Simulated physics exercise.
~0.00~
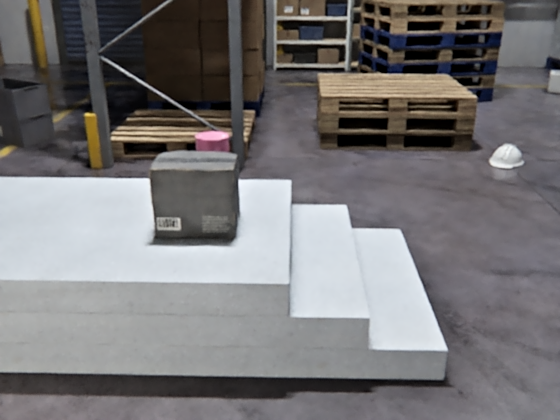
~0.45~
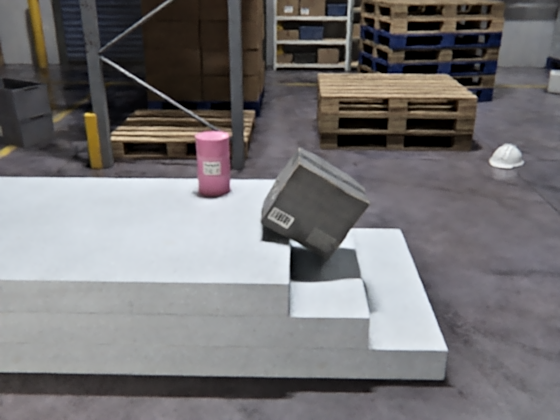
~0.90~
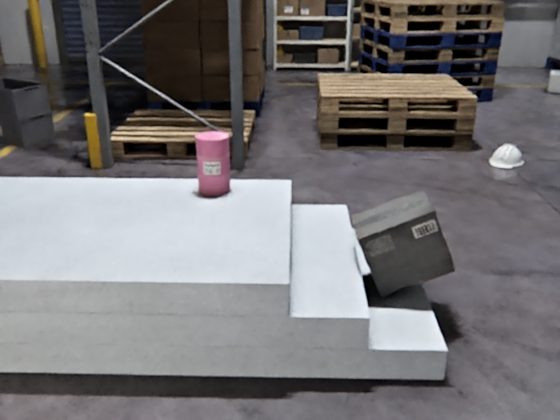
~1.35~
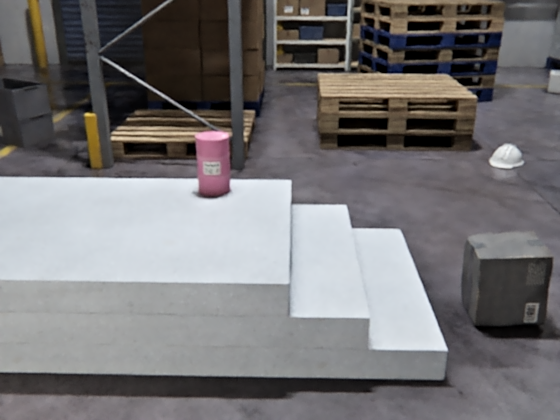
The grey box slides right past a pink canister and tumbles down the steps onto the floor.
